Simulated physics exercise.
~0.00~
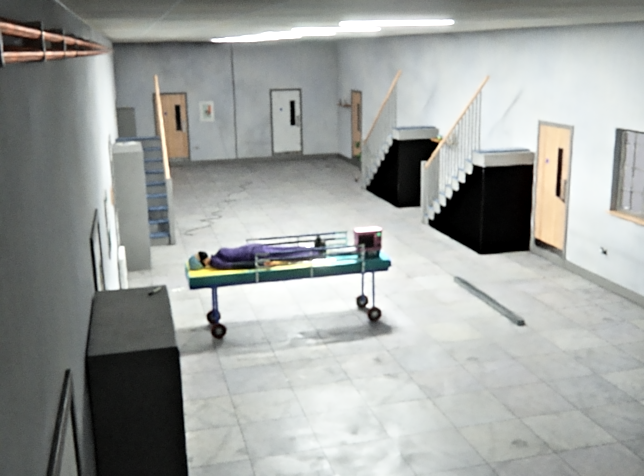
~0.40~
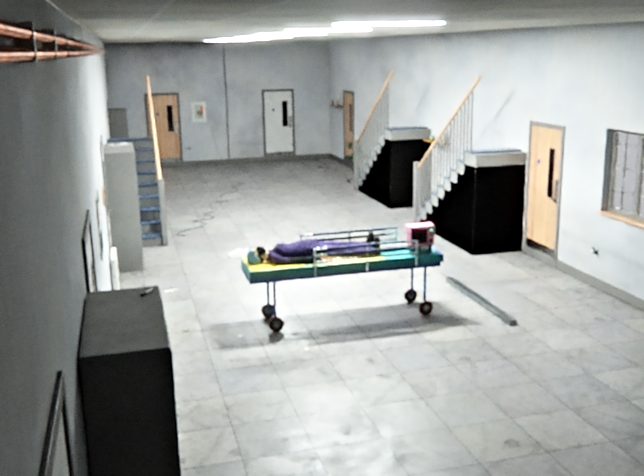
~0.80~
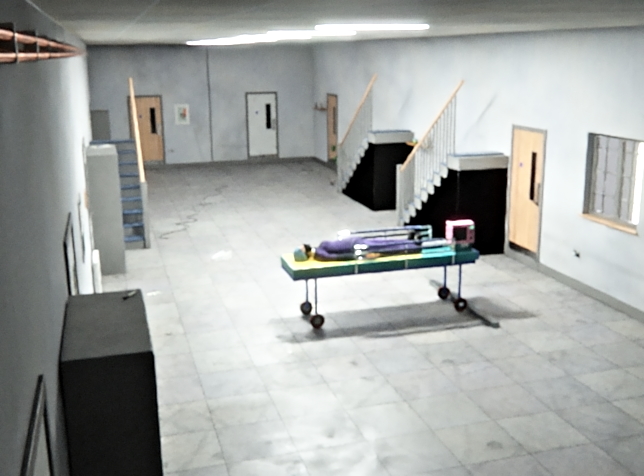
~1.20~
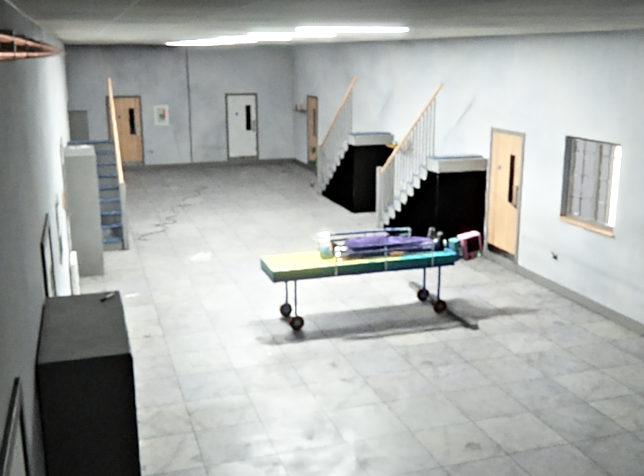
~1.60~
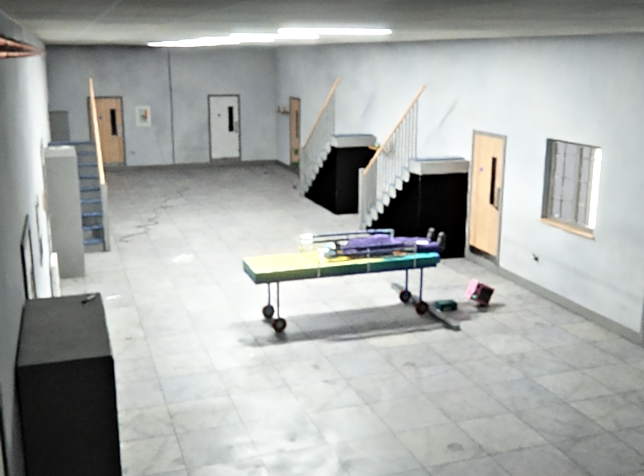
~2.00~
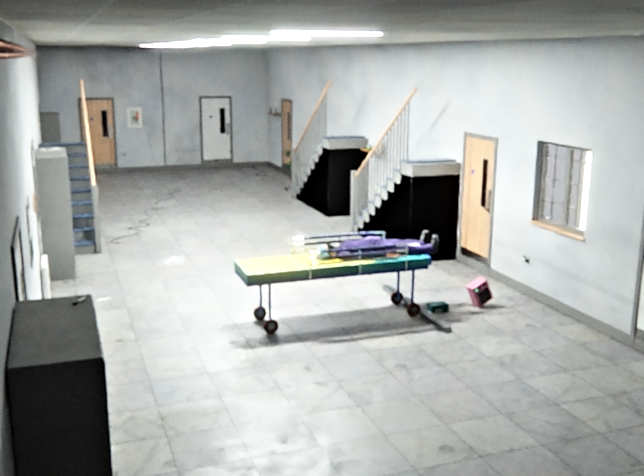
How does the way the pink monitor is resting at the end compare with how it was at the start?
At the start the pink monitor was upright on the gurney, but by the end it was lying on its side on the floor.
